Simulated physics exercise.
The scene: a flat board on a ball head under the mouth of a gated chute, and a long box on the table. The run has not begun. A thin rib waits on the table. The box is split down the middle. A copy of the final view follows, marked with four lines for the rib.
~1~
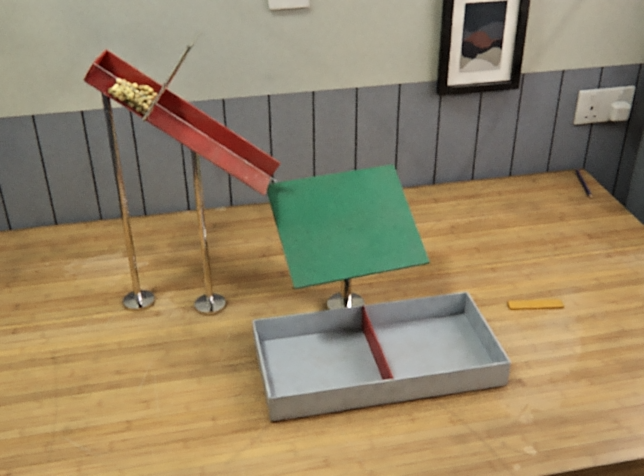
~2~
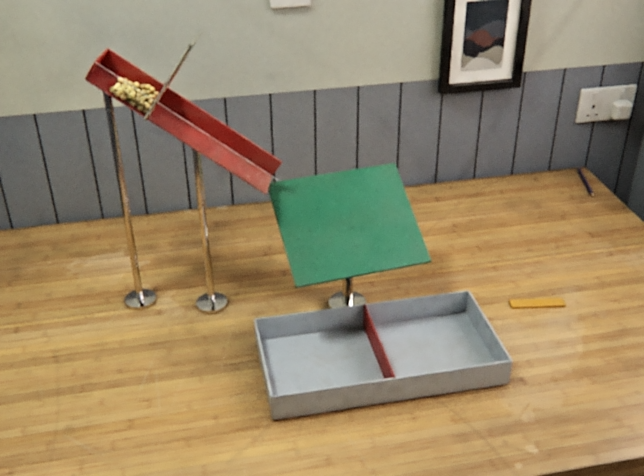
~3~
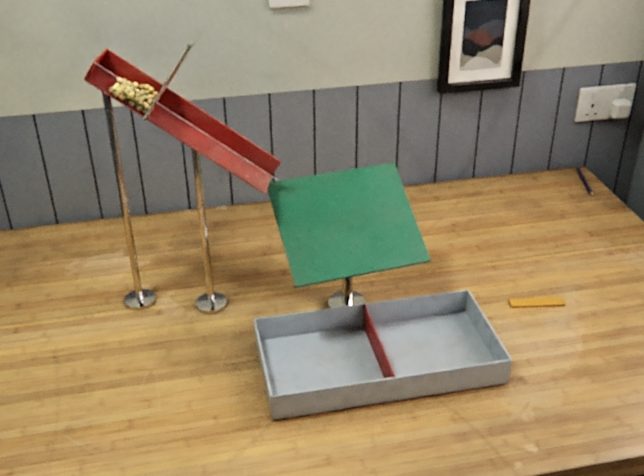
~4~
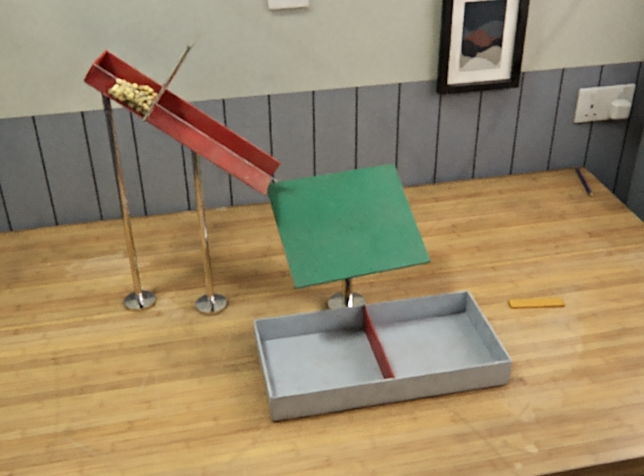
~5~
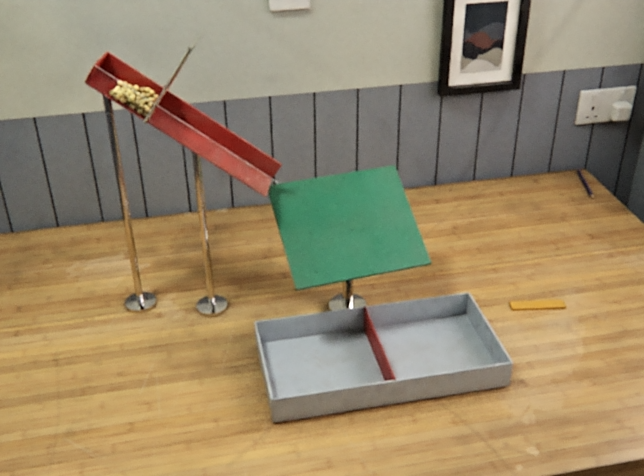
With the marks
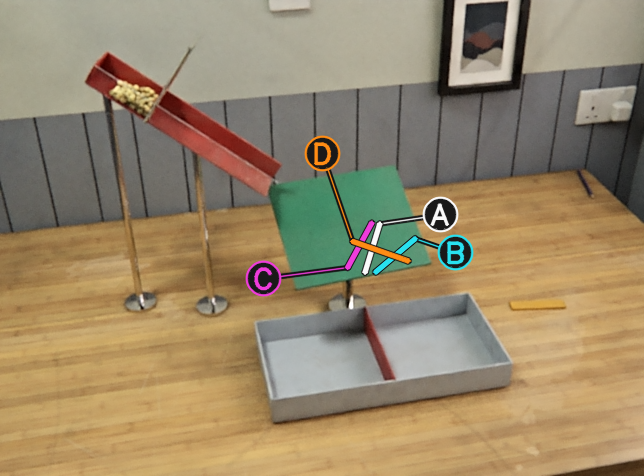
On a wooden table against a grey panelled wall, a red chute holding pale beans behind a gate slopes down to the right toward a tilted green board, with a divided grey box in front and a thin yellow strip to the right. Nothing in the setup moves from start to finish.
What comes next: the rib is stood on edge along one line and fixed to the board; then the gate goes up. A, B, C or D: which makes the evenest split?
B works best here.
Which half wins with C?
The left half.
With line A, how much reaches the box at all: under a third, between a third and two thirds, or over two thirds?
It is over two thirds.
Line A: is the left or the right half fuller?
More lands on the left.
On the marked copy, line A from (379, 223) to (365, 272); line B from (415, 238) to (375, 272); line C from (371, 223) to (347, 267); line D from (352, 241) to (408, 260).
Choosing A, of what is caught, nearly all in the left half, a small part in the right.
Choosing B, of what is caught, about a third in the left half, about two thirds in the right.
Choosing C, of what is caught, nearly all in the left half, a stray few in the right.
Choosing D, of what is caught, a small part in the left half, most in the right.
